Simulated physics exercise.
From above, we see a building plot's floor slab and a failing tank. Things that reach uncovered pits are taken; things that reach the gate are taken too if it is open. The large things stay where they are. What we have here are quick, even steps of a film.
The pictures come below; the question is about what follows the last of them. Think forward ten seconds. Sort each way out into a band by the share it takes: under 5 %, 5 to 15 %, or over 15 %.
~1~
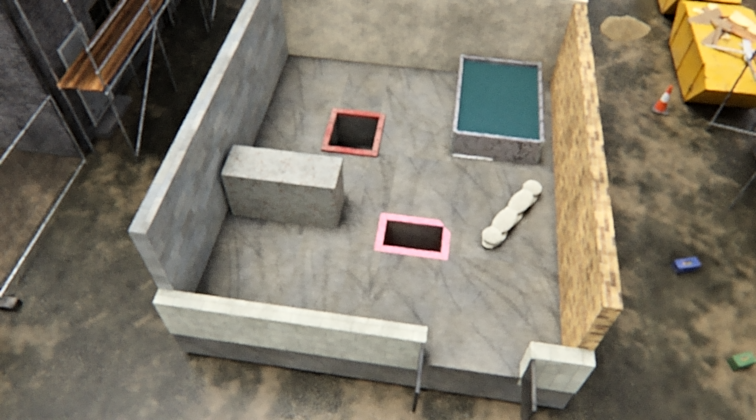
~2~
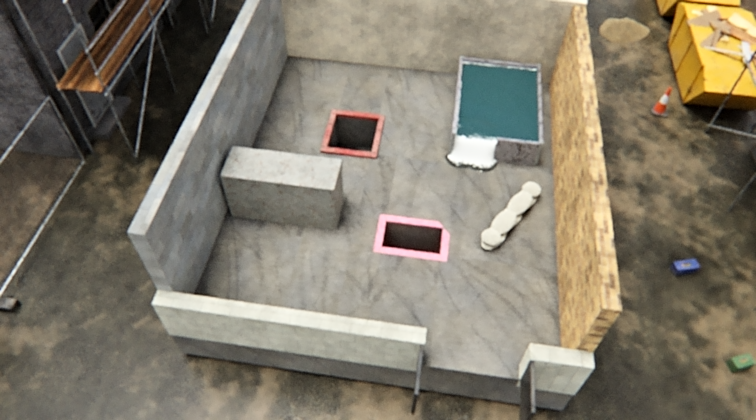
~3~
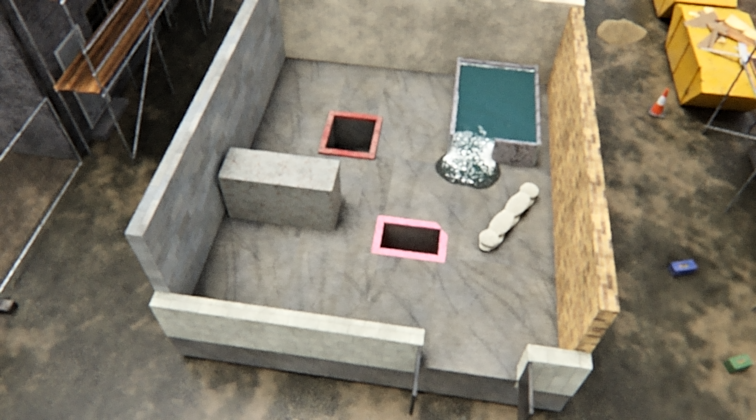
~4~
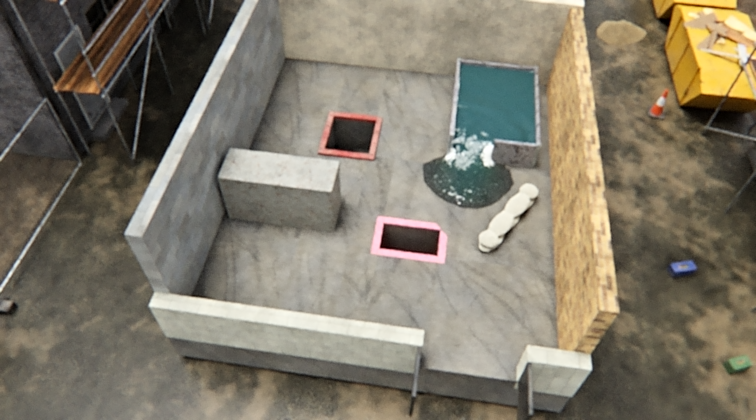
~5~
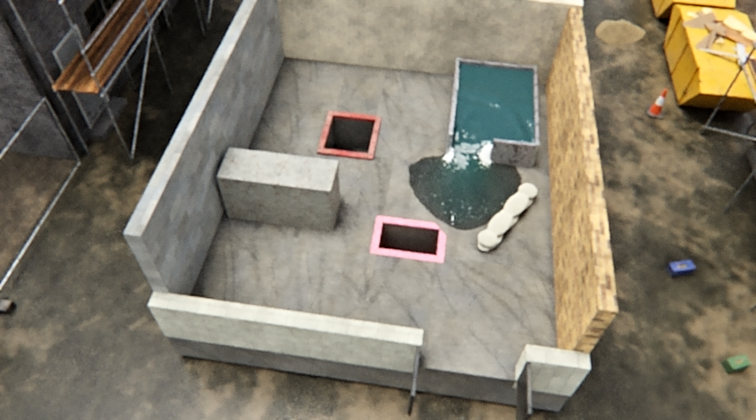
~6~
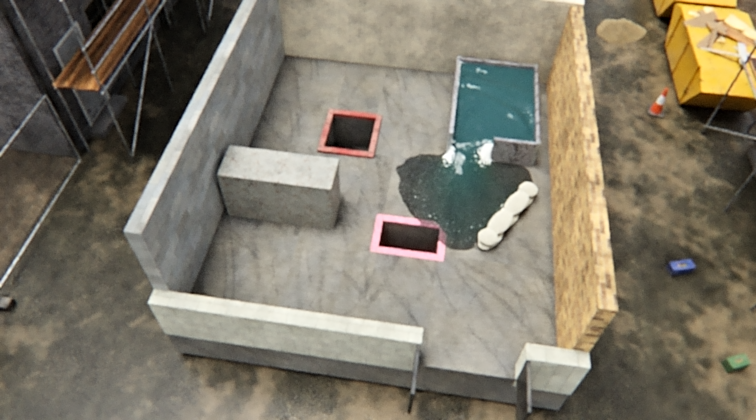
Shares: The gate takes 5 to 15 %; the red pit takes under 5 %; the pink pit takes over 15 %.
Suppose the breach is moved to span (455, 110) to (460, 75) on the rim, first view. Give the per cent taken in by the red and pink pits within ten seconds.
Red about 20 %, pink about 4 %.
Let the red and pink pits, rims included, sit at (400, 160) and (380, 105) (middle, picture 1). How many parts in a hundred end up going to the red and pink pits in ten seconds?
Red gets 4 in a hundred; pink gets 0 in a hundred.
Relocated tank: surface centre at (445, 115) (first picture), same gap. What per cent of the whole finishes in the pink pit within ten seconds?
Pink: 45 %.
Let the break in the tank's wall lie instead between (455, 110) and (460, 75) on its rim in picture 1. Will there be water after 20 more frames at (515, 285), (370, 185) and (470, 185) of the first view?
So the first one is left untouched, the next drenched, and the last left untouched.
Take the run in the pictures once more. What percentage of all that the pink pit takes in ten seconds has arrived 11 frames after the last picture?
That share would be near 20 %.
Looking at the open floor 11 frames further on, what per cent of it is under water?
Estimated share: Around 25 %.
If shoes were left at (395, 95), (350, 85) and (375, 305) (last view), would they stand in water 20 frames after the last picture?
Taking them in the order given: Spared, then spared, then swamped.
A moment on, water covers 15 % of the floor; the gate 0 %, the red pit 0 %, the pink pit 3 %.
Next, water covers 25 % of the floor; the gate 1 %, the red pit 0 %, the pink pit 8 %.
Then, water covers 35 % of the floor; the gate 3 %, the red pit 0 %, the pink pit 17 %.
Later, water covers 45 % of the floor; the gate 7 %, the red pit 0 %, the pink pit 27 %.
In the end, water covers 55 % of the floor; the gate 10 %, the red pit 0 %, the pink pit 37 %.
